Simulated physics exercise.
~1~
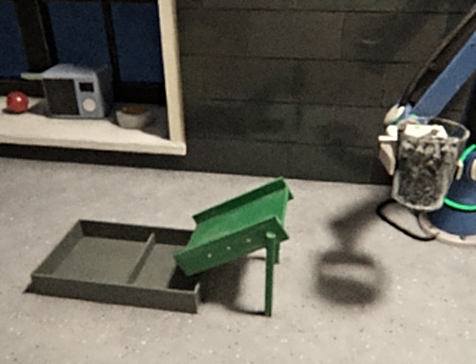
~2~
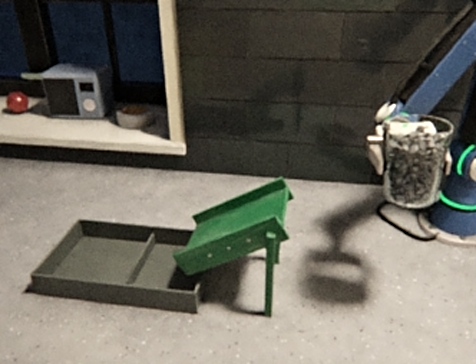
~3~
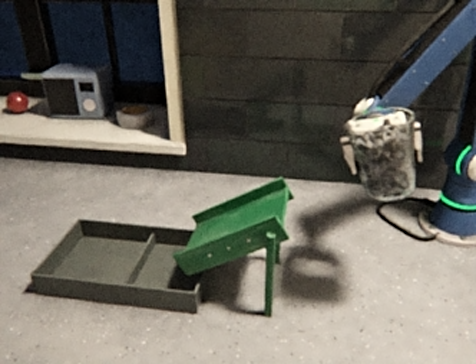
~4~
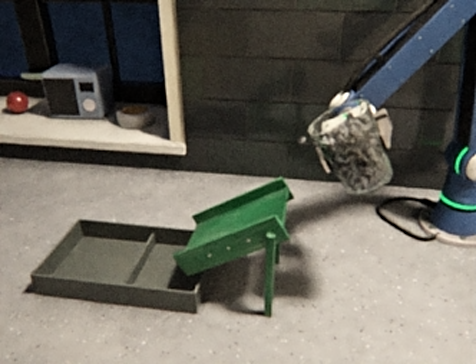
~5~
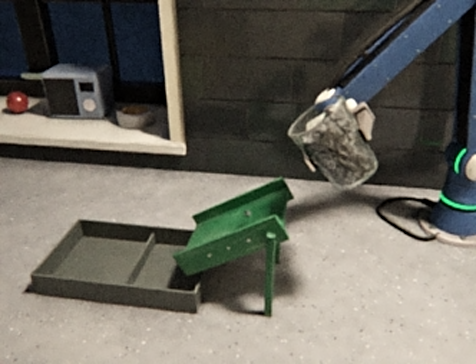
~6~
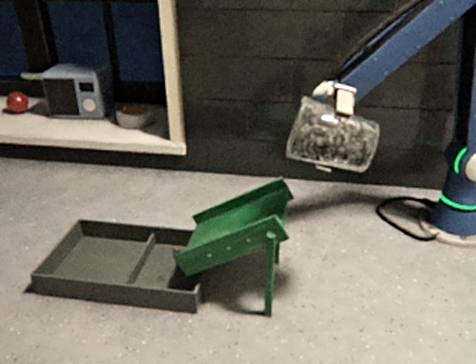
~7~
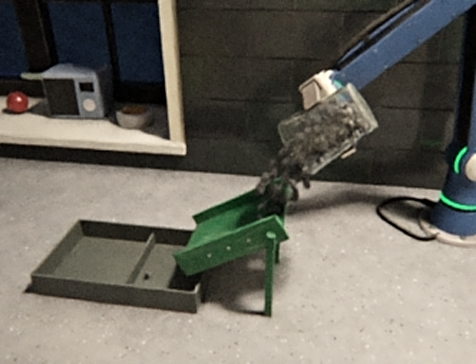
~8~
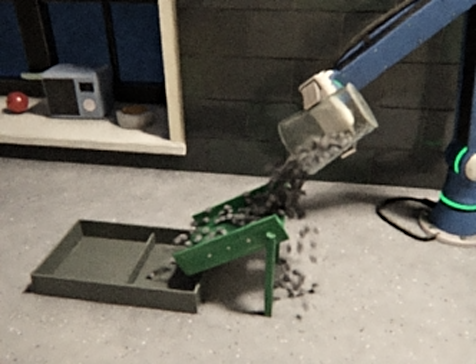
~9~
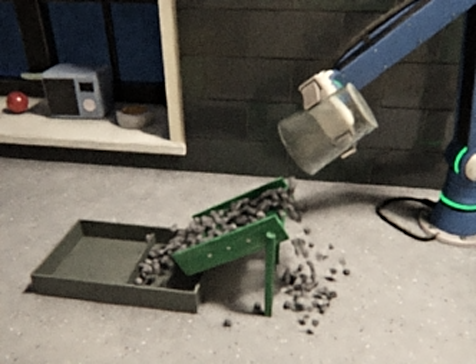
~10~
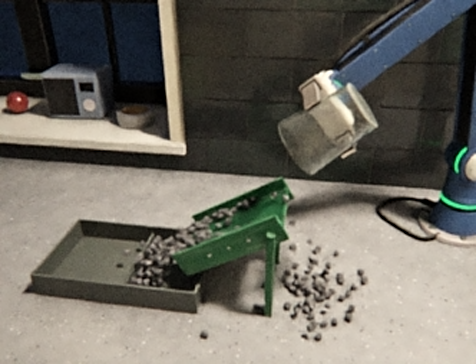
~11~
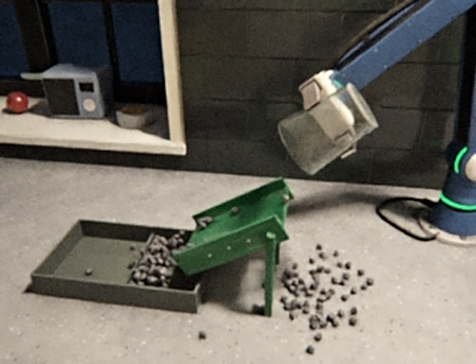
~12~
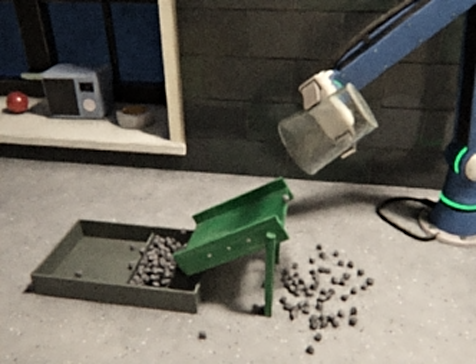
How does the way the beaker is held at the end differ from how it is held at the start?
At the start the beaker is held upright and full of pebbles, while at the end it is turned upside down at a slant, with its open end pointing down toward the chute.
